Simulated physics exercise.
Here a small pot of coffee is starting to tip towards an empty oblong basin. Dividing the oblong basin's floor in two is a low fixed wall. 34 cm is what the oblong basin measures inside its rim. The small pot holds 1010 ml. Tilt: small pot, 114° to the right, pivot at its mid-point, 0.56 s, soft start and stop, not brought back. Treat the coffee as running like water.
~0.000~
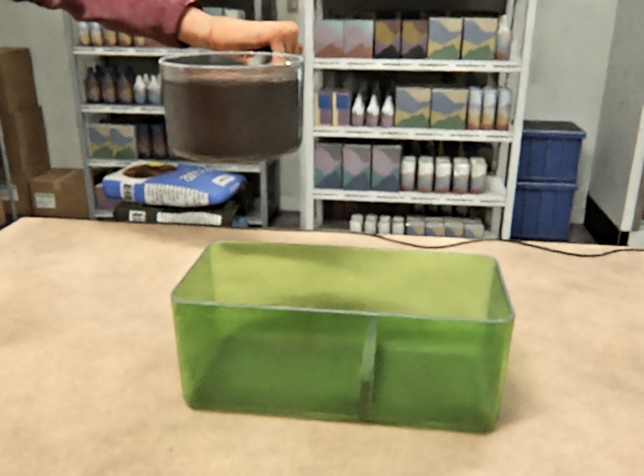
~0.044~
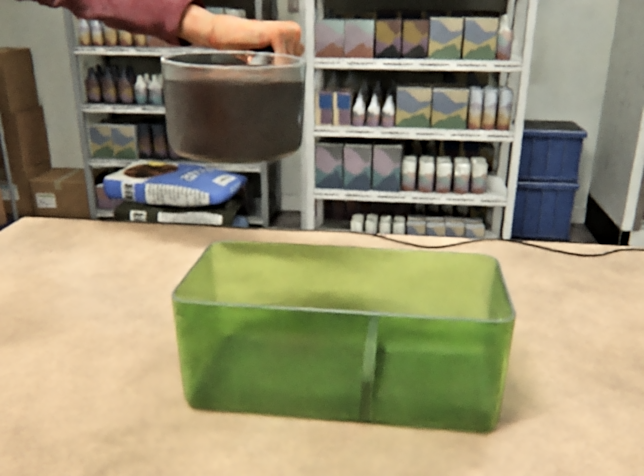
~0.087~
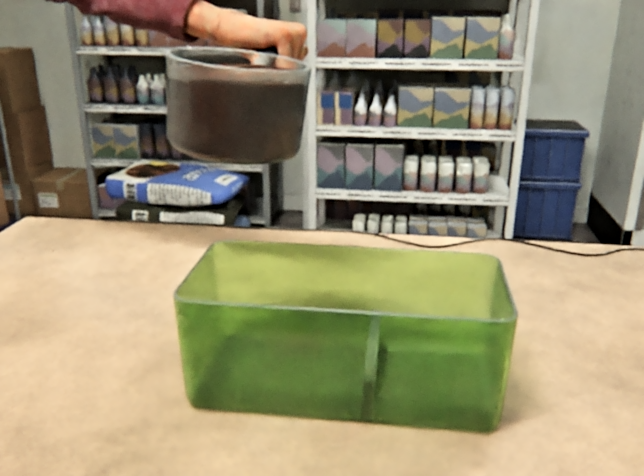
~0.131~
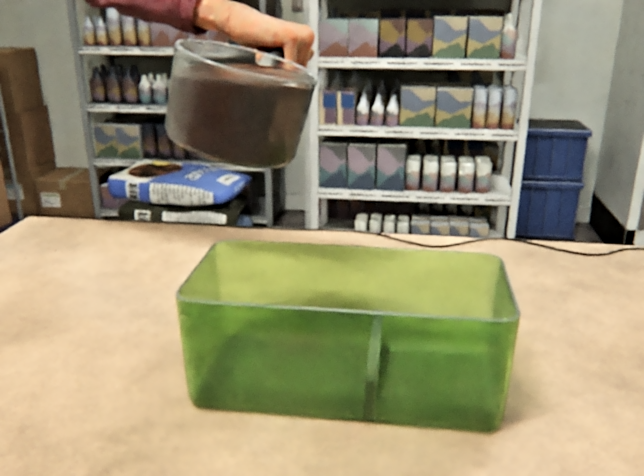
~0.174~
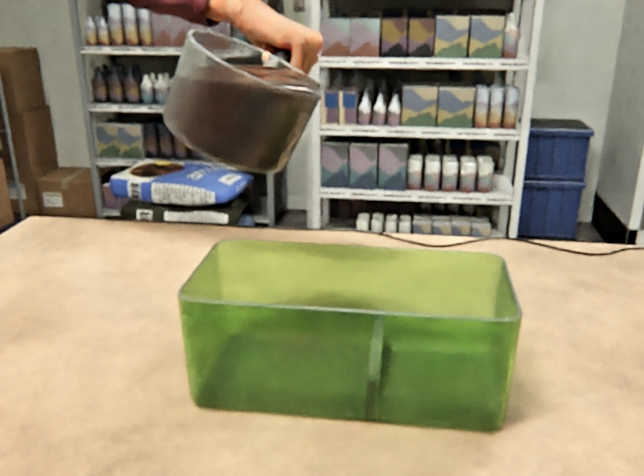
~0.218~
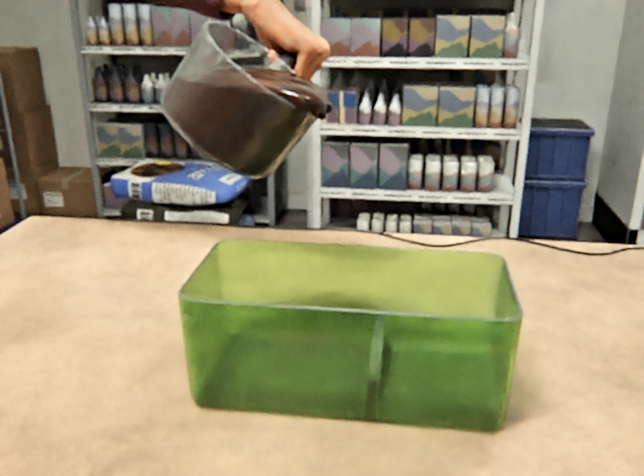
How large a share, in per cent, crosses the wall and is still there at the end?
A share of about 37 per cent.
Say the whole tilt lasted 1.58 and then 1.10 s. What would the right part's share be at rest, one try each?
First 65, then 65 per cent.
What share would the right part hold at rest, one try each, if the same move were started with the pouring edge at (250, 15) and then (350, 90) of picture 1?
The first try gives 10 percent and the second 70 percent.
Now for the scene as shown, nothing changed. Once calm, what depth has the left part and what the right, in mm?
On the left it stands about 20 mm, on the right about 18 mm.
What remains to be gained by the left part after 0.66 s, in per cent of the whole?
About 12 per cent.
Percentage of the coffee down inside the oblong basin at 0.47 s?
Near 22 in a hundred.
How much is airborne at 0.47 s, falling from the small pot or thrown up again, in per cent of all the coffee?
Around 52 in a hundred.
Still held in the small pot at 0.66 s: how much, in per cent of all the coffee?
Remaining share: Approx. 4 %.
Then, 0.47 s in, the tilt is 107° and 27 per cent is still to pour, 5 is left of the wall and 17 right of it.
Then, 0.66 s in, the tilt is 114° and 4 per cent is still to pour, 47 is left of the wall and 41 right of it.
Then, 0.85 s in, the tilt is 114° and 0 per cent is still to pour, 57 is left of the wall and 36 right of it.
Then, 1.06 s in, the tilt is 114° and 0 per cent is still to pour, 60 is left of the wall and 37 right of it.
Finally, 60 per cent lies left of the wall, 37 right of it and 3 outside.
